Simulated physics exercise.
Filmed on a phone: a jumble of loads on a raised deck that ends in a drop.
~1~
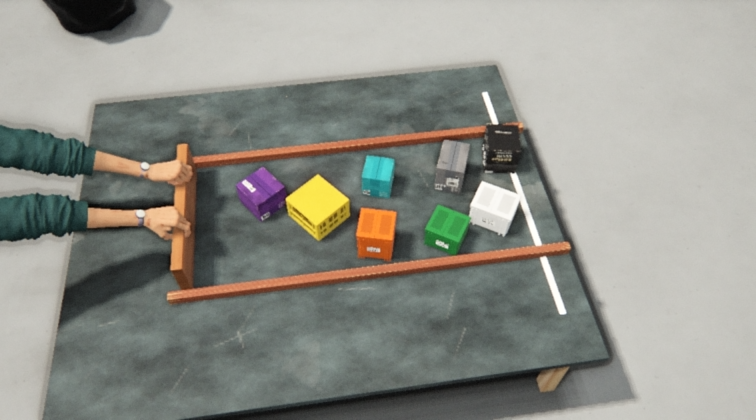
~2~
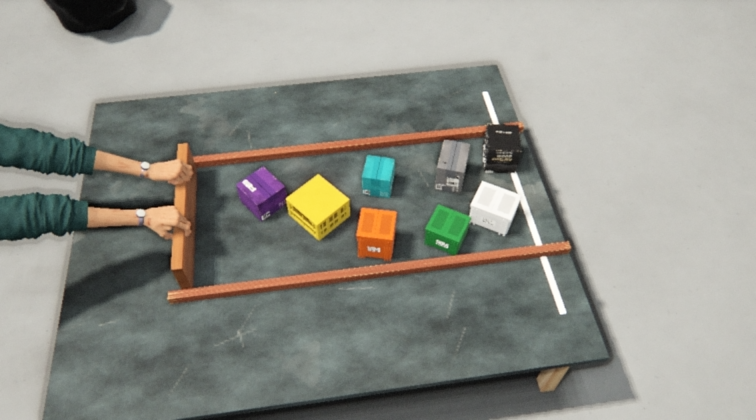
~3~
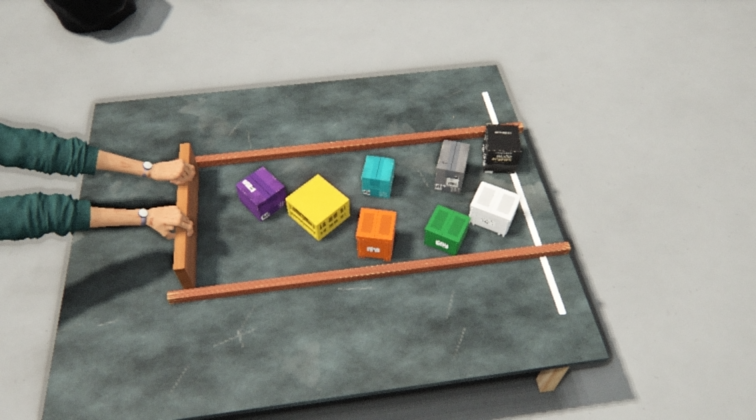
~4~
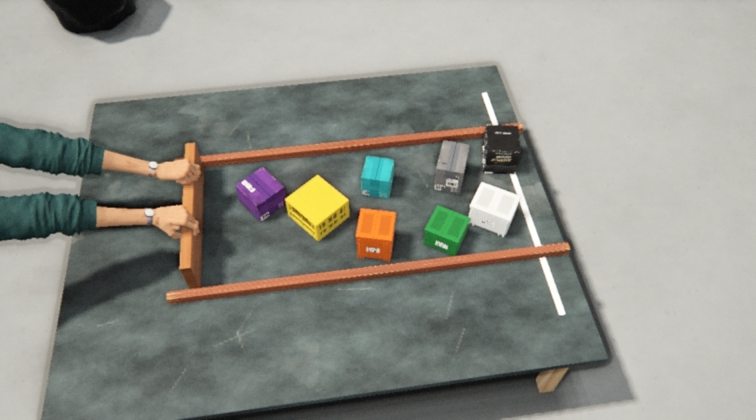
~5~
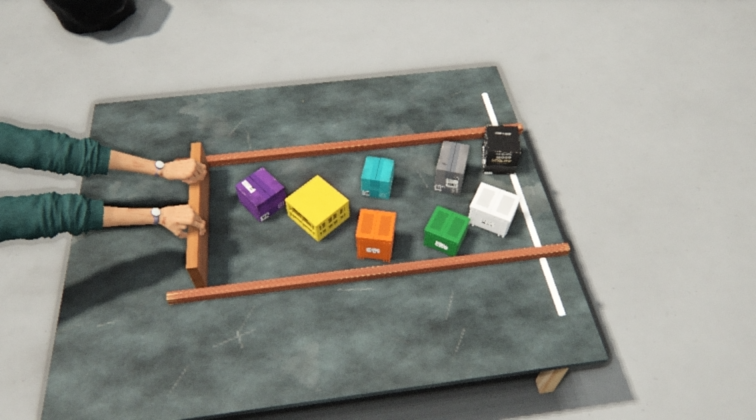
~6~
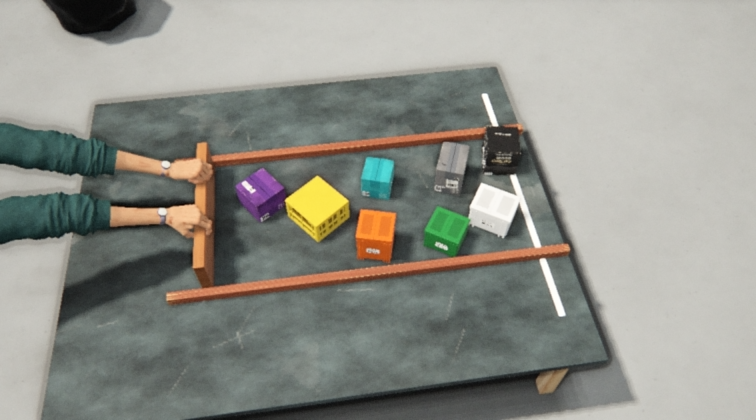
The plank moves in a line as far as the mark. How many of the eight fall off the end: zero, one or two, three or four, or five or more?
Outcome: The number that fall off is five or more.
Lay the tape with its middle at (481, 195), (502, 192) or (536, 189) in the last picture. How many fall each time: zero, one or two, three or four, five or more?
For each place: Either one or two; five or more; five or over.
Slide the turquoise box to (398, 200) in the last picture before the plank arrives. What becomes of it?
It comes down.
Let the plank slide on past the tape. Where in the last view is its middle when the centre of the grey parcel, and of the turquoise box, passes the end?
Its middle is around (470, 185) and around (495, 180).
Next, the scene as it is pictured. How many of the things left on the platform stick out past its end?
3 of them.
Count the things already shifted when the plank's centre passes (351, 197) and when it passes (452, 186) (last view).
First 4, then 8.
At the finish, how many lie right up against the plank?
In contact: 3.
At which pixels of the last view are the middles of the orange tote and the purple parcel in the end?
The orange tote at (555, 226), the purple parcel at (531, 166).
A little later, none off yet; black box at rest near (501, 151); white tote at rest near (493, 211); grey parcel at rest near (452, 169).
Next, none off yet; black box shifted a little near (509, 149); white tote shifted a little near (497, 207); grey parcel shifted about its own width near (486, 166).
When it is over, the number that fall off is five or more; down, turquoise box, green tote, grey parcel, white tote and black box.
